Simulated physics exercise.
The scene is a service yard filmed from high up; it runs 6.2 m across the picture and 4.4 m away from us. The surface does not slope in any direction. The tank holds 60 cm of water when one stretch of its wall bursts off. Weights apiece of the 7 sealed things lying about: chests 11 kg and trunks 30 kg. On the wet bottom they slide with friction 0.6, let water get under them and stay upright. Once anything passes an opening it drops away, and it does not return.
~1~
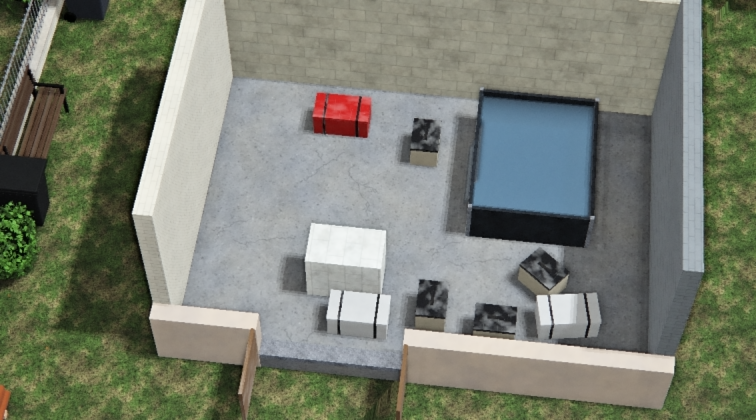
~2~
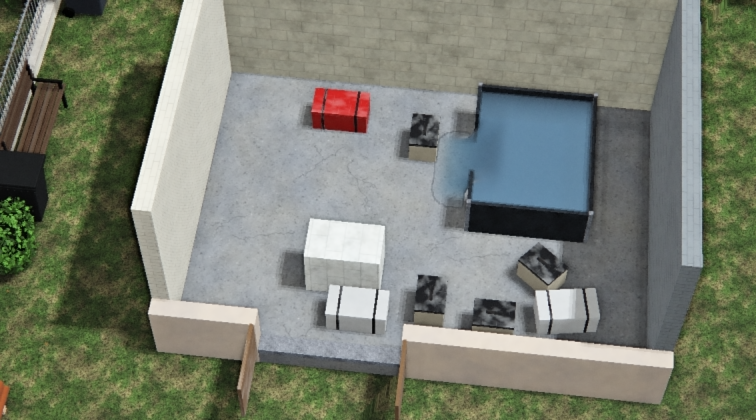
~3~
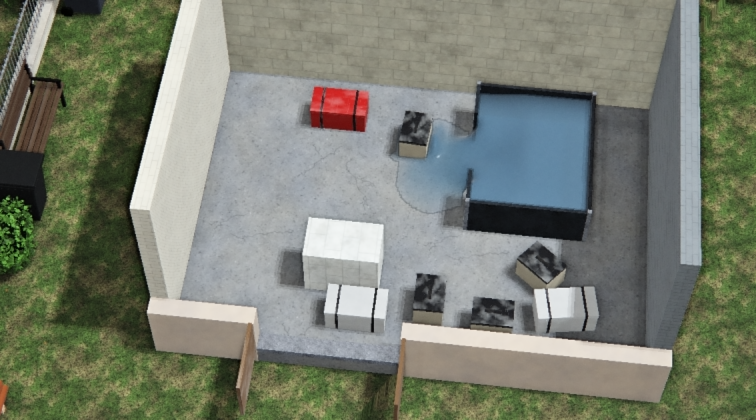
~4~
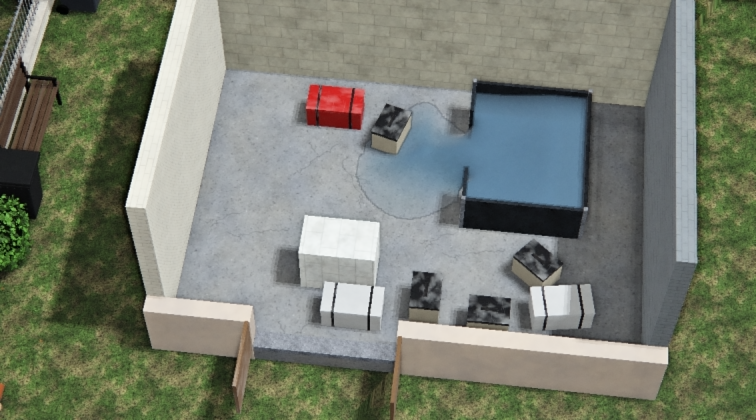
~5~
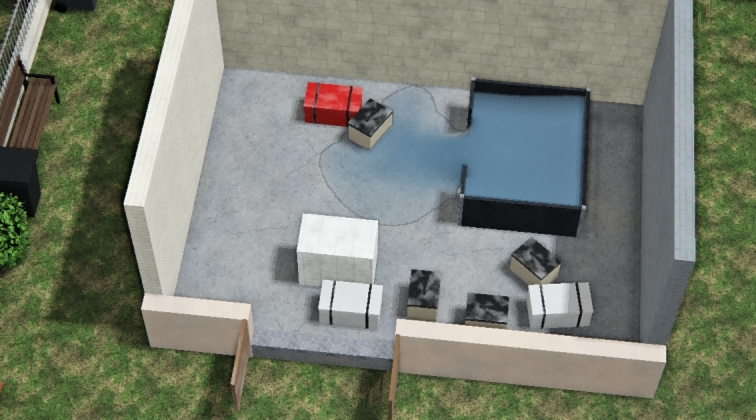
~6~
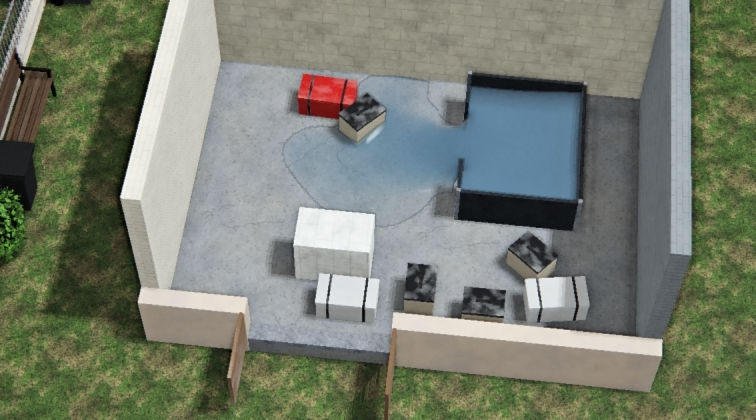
Water pours from the tank's left side and pushes a dark-topped box toward the red trunk.
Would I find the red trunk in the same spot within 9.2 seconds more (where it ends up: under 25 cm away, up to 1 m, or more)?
Washed away.
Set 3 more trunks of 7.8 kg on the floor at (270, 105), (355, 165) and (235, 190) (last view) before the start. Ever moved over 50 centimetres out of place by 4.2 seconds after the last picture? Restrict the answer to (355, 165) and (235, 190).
In that order: More, over.
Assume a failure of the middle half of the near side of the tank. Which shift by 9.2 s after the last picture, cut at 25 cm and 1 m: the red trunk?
So the red trunk keeps its position.
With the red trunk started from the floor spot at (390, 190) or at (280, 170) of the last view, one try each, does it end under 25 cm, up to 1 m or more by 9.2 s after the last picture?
Run 1: It is pushed a bit. Run 2: It is pushed far off.
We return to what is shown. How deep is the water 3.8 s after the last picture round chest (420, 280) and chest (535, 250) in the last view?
2 and 0 cm.
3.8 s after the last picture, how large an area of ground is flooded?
Roughly 19 m2 of it is wet.
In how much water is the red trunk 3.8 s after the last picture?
Depth: About 14 cm.
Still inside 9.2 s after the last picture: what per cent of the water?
About 80 in a hundred parts of the water.
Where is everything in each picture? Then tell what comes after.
The first frame shows the red trunk at (342, 107) rests on the ground; 3.2 m2 under water; 0 of 7 have shifted.
The second frame shows the red trunk at (341, 102), on the bottom; 3.8 m2 under water; 0 of 7 have shifted.
The third frame shows the red trunk at (340, 101), on the bottom; 4.3 m2 under water; 1 of 7 have shifted.
The fourth frame shows the red trunk at (335, 99), on the bottom; water covers 5.3 m2; 1 of 7 have shifted.
The fifth frame shows the red trunk at (333, 97), on the bottom; 6.3 m2 under water; 1 of 7 have shifted.
The sixth frame shows the red trunk at (328, 89), on the bottom, 5 cm from its start; 7.5 m2 under water; 2 of 7 have shifted.
Then, 1.2 s after the last picture the red trunk is near (260, 71), 1.1 m from its start, aground; 0 of 7 are out; 1 afloat.
Then, 3.8 s after the last picture the red trunk is near (254, 89), 1.1 m from its start, afloat; 0 of 7 are out; 2 afloat.
Then, 6.2 s after the last picture the red trunk is near (232, 148), 1.7 m from its start, afloat; 0 of 7 are out; 1 afloat.
Then, 9.2 s after the last picture the red trunk is near (221, 194), 2.3 m from its start, afloat; 1 of 7 are out; 1 afloat.
